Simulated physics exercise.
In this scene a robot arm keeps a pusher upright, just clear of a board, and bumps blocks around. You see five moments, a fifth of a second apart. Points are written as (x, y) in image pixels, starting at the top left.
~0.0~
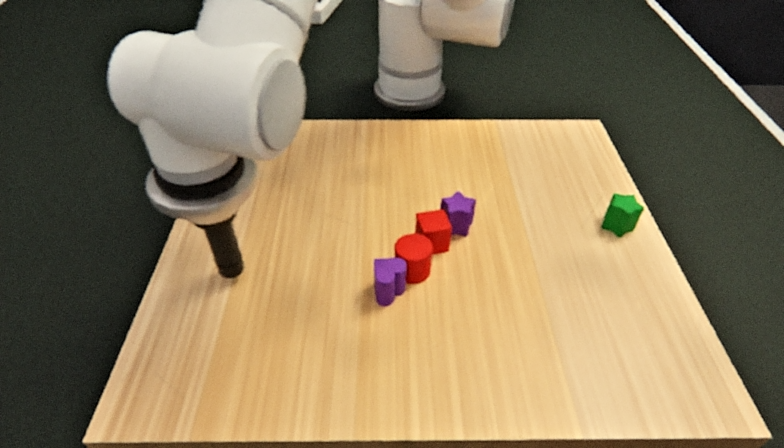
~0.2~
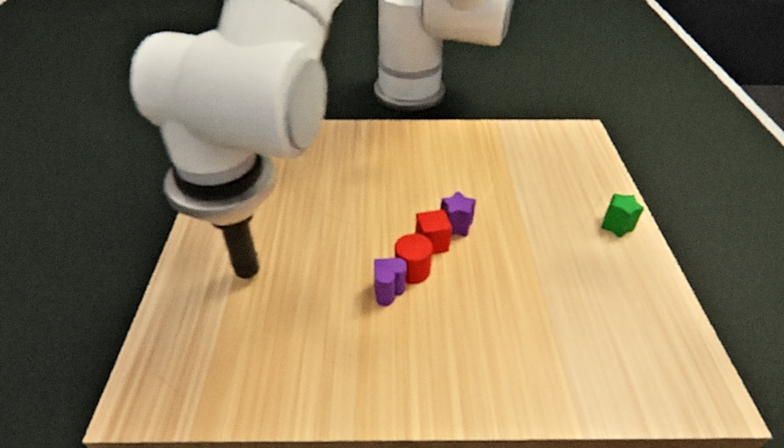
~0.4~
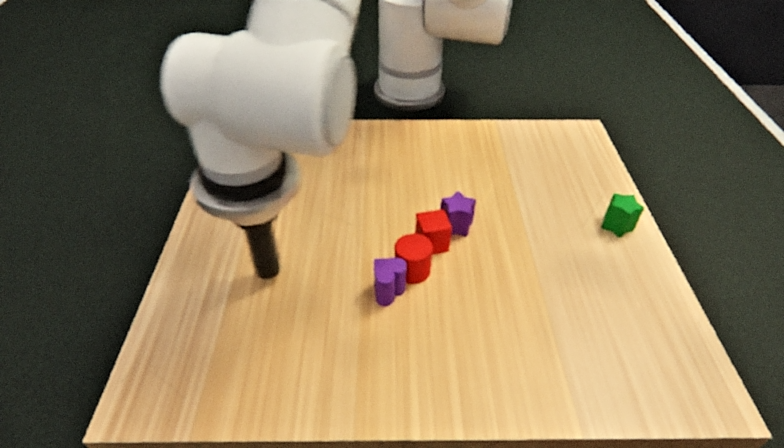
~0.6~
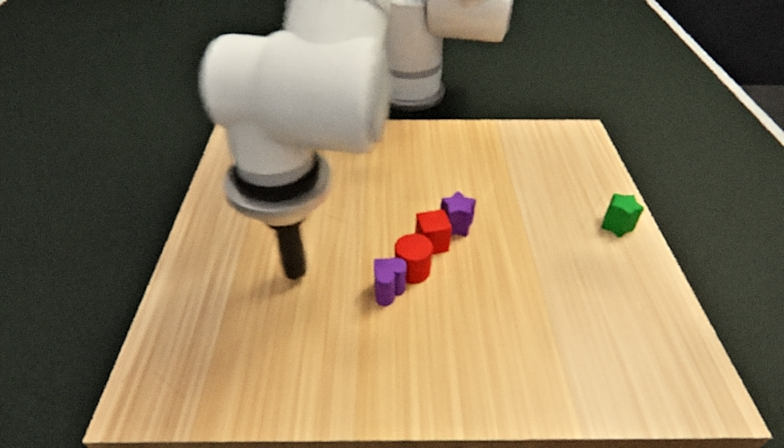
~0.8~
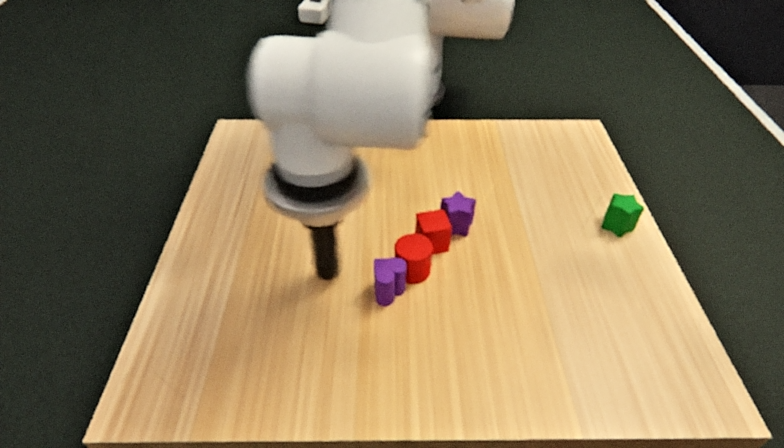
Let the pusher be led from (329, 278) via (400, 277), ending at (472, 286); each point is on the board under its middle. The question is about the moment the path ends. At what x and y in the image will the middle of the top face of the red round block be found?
The centre of its top face lies at (466, 237).
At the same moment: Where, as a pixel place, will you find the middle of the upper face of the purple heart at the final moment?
It should be at about (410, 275).
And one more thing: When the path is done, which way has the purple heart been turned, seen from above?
Bird's-eye view: Clockwise.
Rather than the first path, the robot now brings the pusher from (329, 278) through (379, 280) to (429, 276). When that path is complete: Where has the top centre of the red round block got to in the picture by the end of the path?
Its top centre lands on (453, 236).
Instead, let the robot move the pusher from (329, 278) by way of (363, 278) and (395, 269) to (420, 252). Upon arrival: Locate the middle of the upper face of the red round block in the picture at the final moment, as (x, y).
At the end it should sit near (448, 242).
The first path, step by step. One third of the way, pusher at (378, 270); purple heart at (396, 272), turned 20° clockwise.
Two thirds of the way, pusher at (426, 272); purple heart at (410, 275), turned 95° clockwise; red round block at (451, 240); red square block at (440, 214), turned 25° anticlockwise; purple star-shaped block at (462, 199).
At the end, pusher at (473, 279); purple heart at (410, 275), turned 95° clockwise; red round block at (466, 237); red square block at (440, 214), turned 25° anticlockwise; purple star-shaped block at (462, 199).
